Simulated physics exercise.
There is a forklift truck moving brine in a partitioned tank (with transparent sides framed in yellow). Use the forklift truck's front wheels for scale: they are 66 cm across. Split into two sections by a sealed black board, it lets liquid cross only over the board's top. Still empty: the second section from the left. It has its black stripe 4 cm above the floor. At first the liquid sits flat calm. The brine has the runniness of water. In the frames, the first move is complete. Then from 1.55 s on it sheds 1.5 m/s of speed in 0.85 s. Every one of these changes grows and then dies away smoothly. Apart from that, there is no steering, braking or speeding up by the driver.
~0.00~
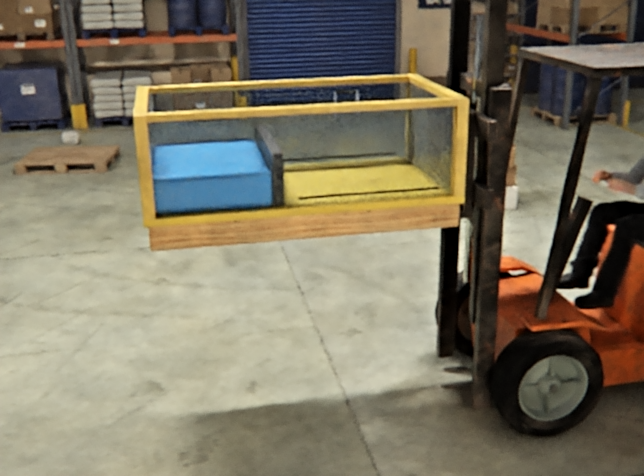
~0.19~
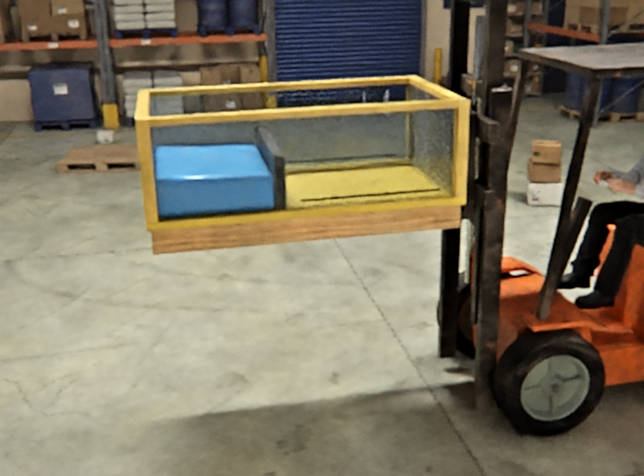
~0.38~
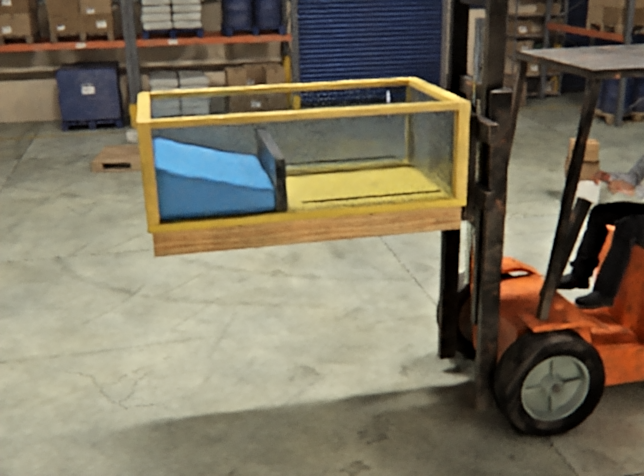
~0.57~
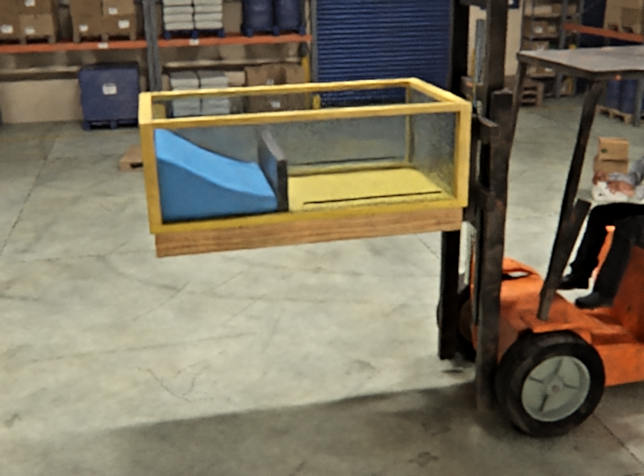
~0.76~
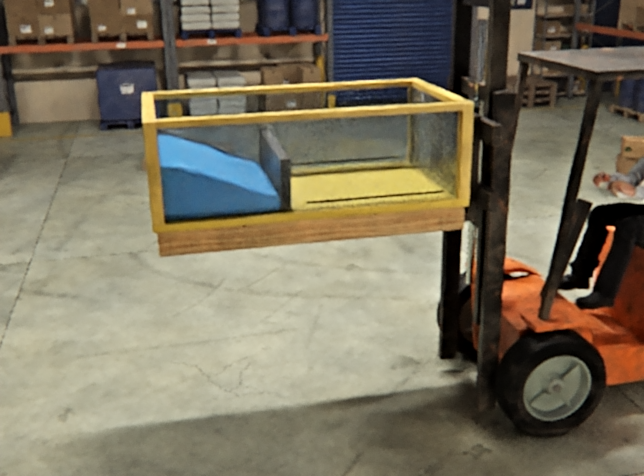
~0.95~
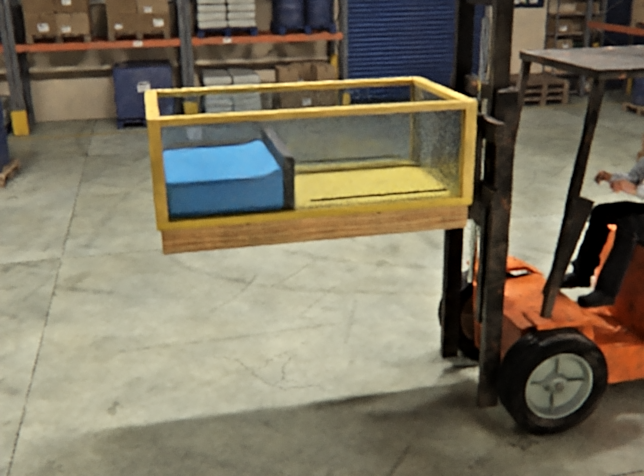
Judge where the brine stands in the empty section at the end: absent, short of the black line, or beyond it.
Absent.
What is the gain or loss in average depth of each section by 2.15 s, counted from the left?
0 cm, 0 cm.
By 1.45 s the mean depths from the left are 20, 0 cm.
By 2.15 s the mean depths from the left are 20, 0 cm.
By 2.95 s the mean depths from the left are 20, 0 cm.
By 5.39 s the mean depths from the left are 20, 0 cm.
